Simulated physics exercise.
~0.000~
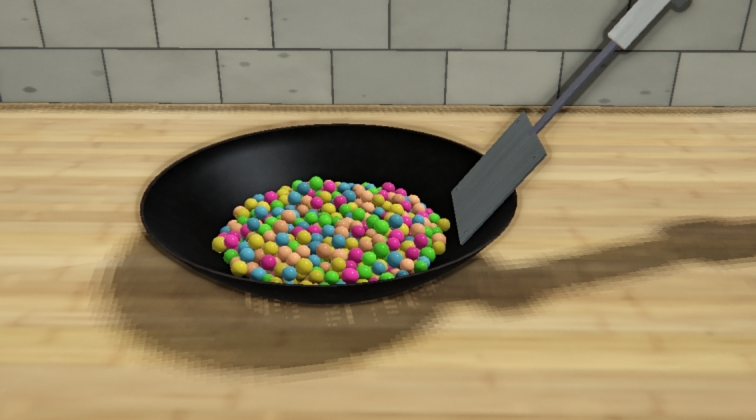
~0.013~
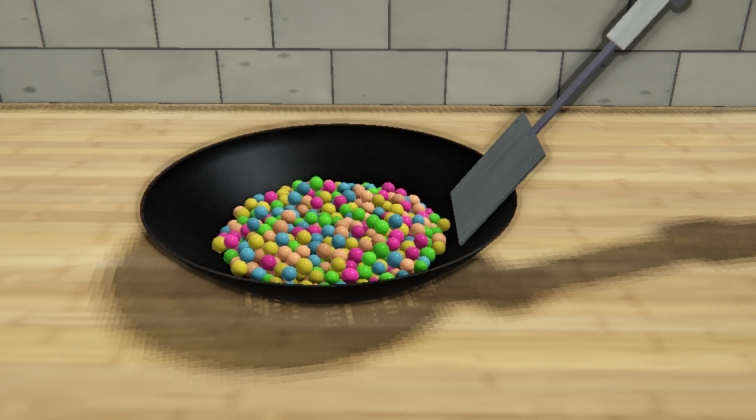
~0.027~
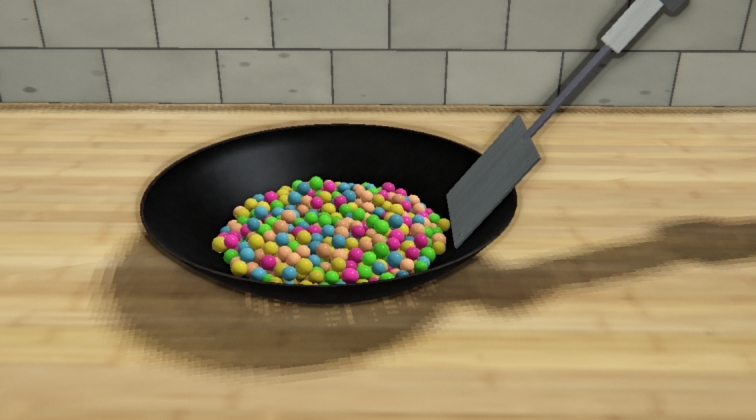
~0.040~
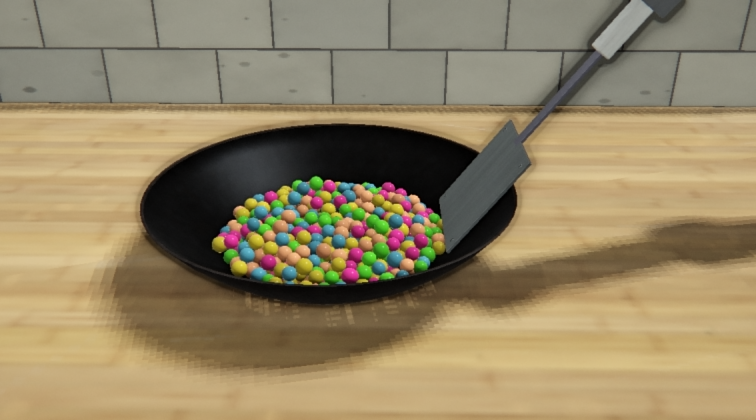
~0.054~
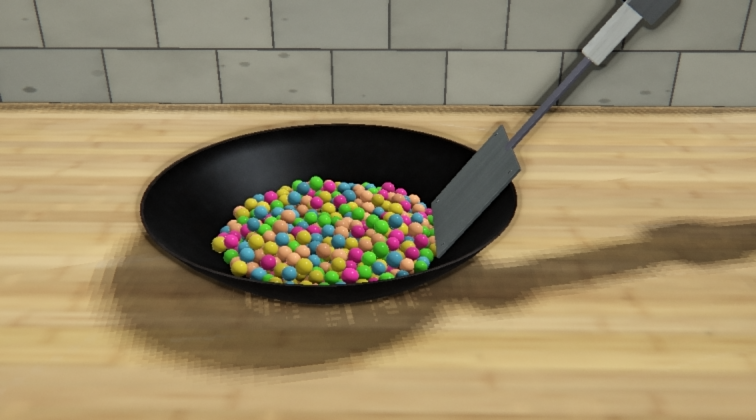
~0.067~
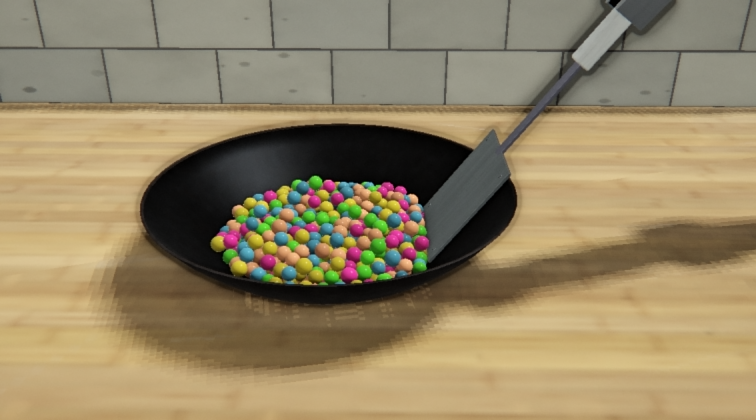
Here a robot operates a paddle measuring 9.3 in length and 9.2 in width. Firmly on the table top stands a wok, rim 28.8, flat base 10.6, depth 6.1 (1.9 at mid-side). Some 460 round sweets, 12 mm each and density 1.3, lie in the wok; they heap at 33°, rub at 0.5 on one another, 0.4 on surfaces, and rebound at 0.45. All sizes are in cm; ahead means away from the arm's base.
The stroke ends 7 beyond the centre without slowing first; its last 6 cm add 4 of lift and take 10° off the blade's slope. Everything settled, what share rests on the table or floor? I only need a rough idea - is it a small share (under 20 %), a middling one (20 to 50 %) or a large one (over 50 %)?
A small one, under 20 %.
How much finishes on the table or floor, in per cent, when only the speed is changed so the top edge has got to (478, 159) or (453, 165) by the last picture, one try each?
First try around 20 %, second try around 35 %.
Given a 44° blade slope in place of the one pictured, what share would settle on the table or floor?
Roughly 0 per cent.
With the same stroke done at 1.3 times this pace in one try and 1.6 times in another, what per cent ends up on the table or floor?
The two tries give roughly 10 and 15 in a hundred.
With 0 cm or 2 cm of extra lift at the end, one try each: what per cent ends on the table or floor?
Estimates, in order: 5 % then 0 %.
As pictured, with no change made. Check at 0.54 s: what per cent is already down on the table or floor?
Roughly 0 percent.
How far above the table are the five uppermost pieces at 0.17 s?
They are around 5 cm up.
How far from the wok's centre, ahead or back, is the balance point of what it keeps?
Some 5.0 cm ahead.
After 0.17 s, sloping 53°, highest piece 5 above the table; 463 in the wok.
After 0.28 s, sloping 49°, highest piece 7 above the table; 463 in the wok.
After 0.54 s, sloping 43°, highest piece 7 above the table; 453 in the wok, 4 on the table or floor, 6 on the blade or in flight.
After 1.59 s, sloping 43°, highest piece 7 above the table; 452 in the wok, 11 on the table or floor.
At rest, 452 in the wok, 11 on the table or floor. That is 2 % on the table or floor.
